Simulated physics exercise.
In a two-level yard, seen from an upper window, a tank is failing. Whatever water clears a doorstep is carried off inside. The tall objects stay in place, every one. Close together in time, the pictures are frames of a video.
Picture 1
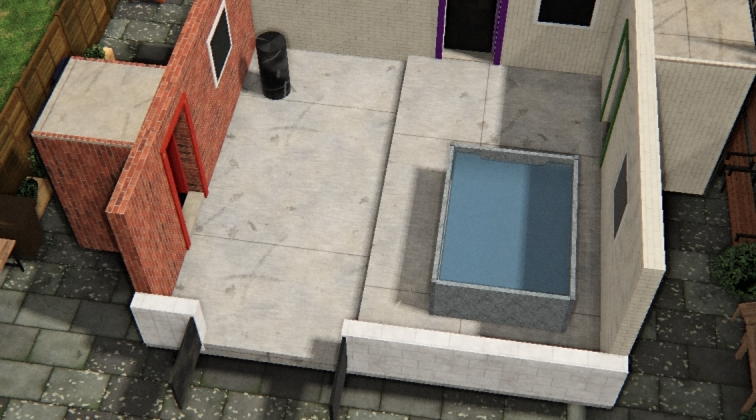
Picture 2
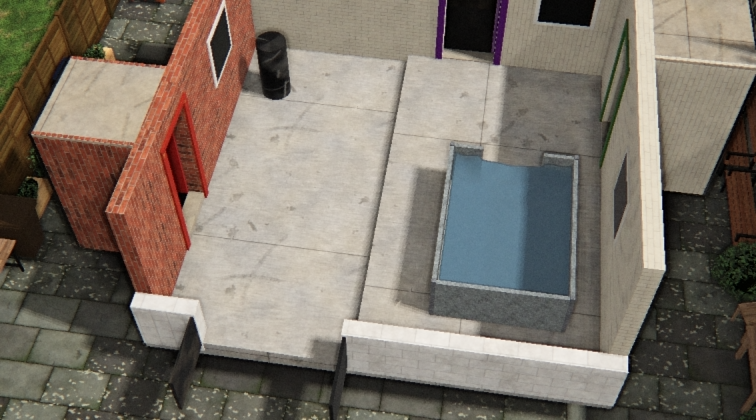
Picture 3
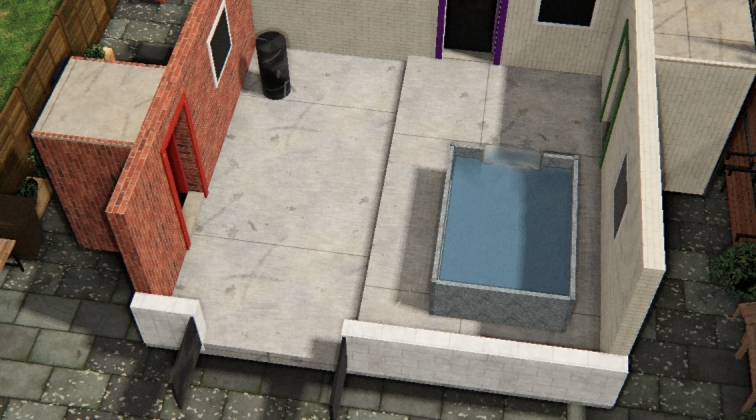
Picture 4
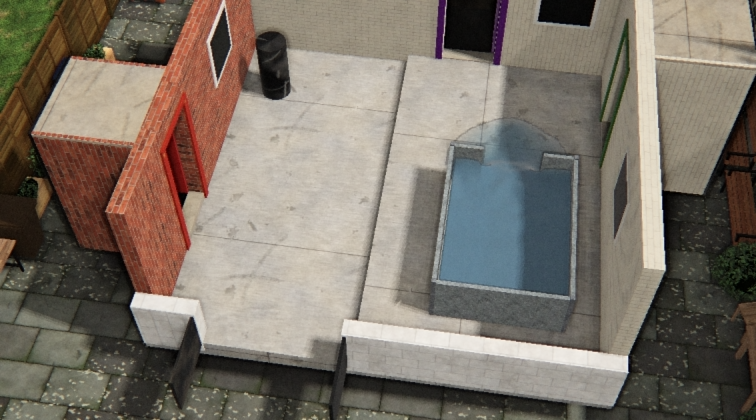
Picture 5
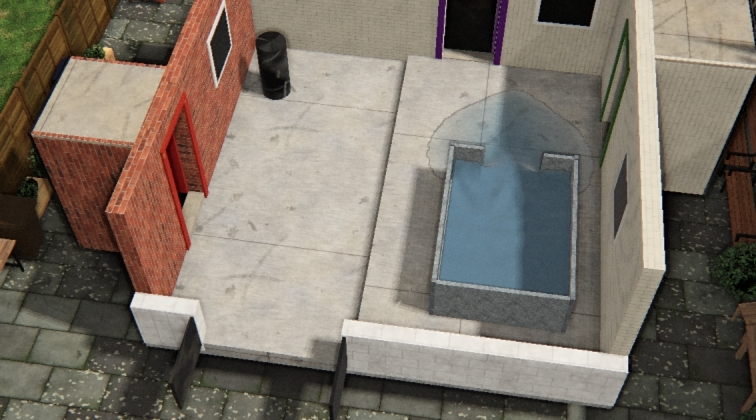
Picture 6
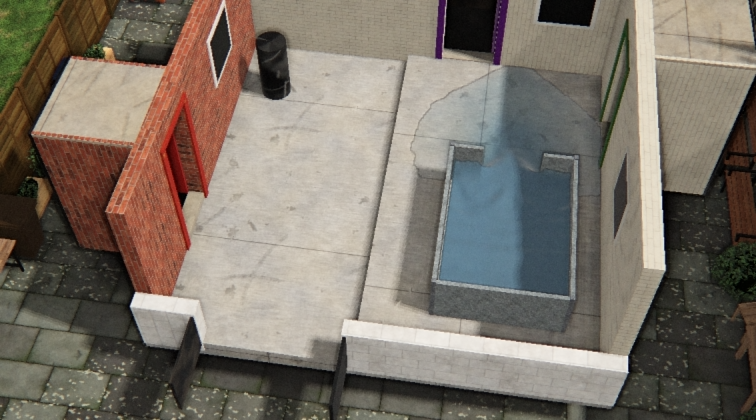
Water in a grey open-topped tank lies still until a gap opens in the tank's far wall, then pours through and spreads in a widening, rounded sheet over the pale concrete behind it. The two-level yard is seen from high above by an unmoving camera. A red-framed doorway in a brick wall and a black cylinder stand left, a purple-framed door at the back.
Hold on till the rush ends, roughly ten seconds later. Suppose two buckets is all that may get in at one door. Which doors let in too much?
One by one: I predict the green door will overshoot two buckets; I predict the purple door will overshoot two buckets; I predict the red door will remain at two buckets or below.
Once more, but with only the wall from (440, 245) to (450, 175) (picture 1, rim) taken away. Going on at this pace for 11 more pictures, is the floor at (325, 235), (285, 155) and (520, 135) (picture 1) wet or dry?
First soaked through, second soaked through, third kept bare.
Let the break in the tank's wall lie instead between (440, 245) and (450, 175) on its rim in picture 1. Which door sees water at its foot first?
Lab note - earliest arrival at the one in red.
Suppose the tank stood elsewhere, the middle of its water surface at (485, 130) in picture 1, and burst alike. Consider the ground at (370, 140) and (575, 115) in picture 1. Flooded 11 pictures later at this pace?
Note - point 1 still bare; point 2 drenched.
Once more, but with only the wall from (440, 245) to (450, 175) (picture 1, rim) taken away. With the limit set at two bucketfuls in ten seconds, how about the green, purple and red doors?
Green stays within it, purple stays within it, red exceeds the limit.
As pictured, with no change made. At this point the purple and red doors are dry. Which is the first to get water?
That's the purple door.
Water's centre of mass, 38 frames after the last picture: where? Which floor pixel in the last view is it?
The water centres close to (459, 170).
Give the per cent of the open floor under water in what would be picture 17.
It works out to about 30 in a hundred.
A moment on, water covers 30 % of the floor; the green door under two buckets in, the purple door over two buckets in, the red door not reached.
Next, water covers 30 % of the floor; the green door over two buckets in, the purple door far over two buckets in, the red door not reached.
Then, water covers 35 % of the floor; the green door far over two buckets in, the purple door far over two buckets in, the red door not reached.
Later, water covers 65 % of the floor; the green door far over two buckets in, the purple door far over two buckets in, the red door wet at the sill, nothing in.
In the end, water covers 90 % of the floor; the green door far over two buckets in, the purple door far over two buckets in, the red door wet at the sill, nothing in.
